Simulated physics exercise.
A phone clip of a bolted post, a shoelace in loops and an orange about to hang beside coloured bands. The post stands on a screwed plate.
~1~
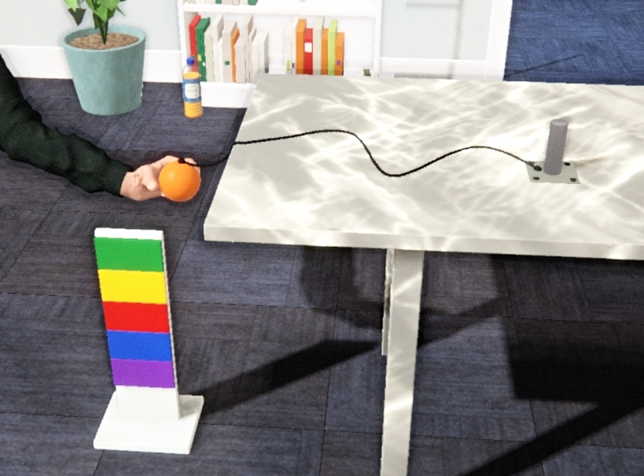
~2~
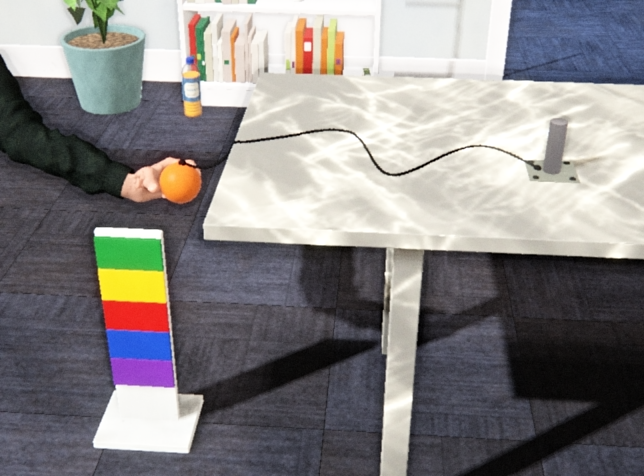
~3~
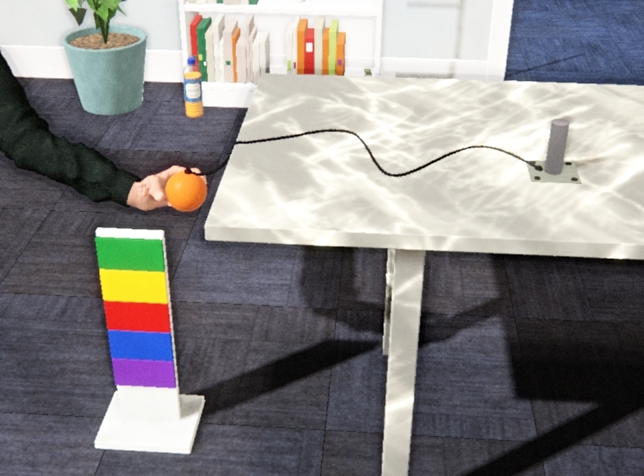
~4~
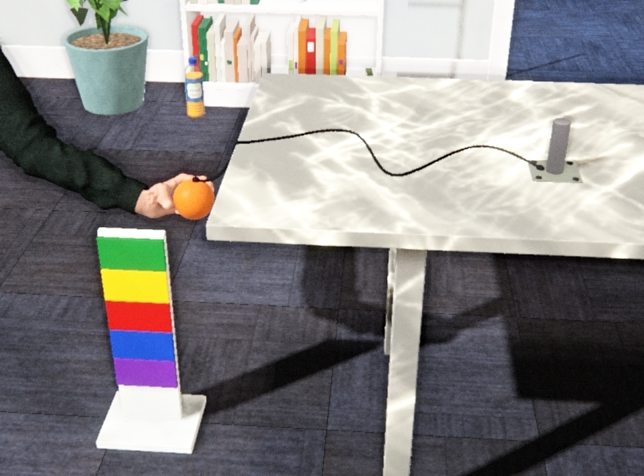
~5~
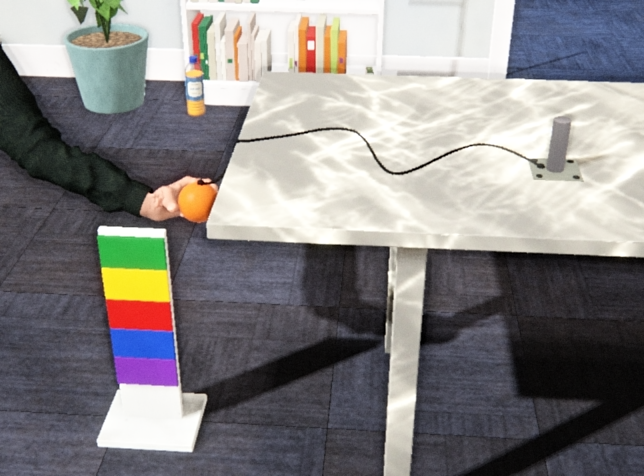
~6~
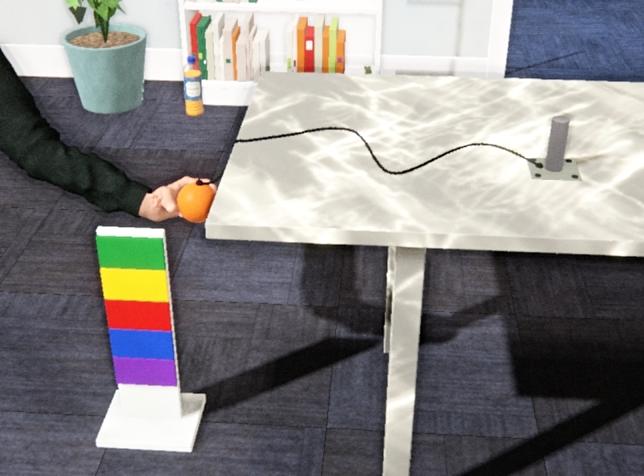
At the start, a hand holds an orange off the left edge of a pale table, above a stand of coloured bands, while a dark cord curves across the tabletop to a post. The hand shifts the orange slightly right and down, closer to the table's edge, then stays nearly still.
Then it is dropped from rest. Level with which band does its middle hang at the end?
Its middle rests at the red band.
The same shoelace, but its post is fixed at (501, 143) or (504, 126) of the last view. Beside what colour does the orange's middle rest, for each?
Try by try: Blue; blue.
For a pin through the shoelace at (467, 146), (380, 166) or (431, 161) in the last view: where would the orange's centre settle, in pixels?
Near (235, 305), (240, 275) and (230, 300).
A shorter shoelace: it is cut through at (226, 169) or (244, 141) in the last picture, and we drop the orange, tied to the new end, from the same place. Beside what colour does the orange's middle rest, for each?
In that order: Yellow; green.
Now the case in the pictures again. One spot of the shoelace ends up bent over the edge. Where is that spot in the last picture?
It lies at about (347, 130).
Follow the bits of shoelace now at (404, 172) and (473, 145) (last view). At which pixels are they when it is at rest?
Near (353, 154) and (453, 161).
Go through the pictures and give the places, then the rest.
Orange (180, 181); green (129, 256); yellow (133, 287); red (136, 318); blue (140, 347); purple (143, 375), in the first picture.
Orange (180, 182); shoelace through (508, 153) (434, 160) (376, 164) (340, 130) (262, 140), in the second picture.
Orange (186, 191), in the third picture.
Orange (194, 199); shoelace through (510, 153) (437, 160) (379, 164) (343, 131) (265, 140), in the fourth picture.
Orange (199, 202), in the fifth picture.
Orange (198, 202); shoelace through (509, 151) (436, 158) (378, 162) (342, 129) (264, 139), in the sixth picture.
Soon after, orange near (265, 324); level with red.
After that, orange near (225, 320); level with red.
In the end, orange near (238, 322); level with red. The red one.
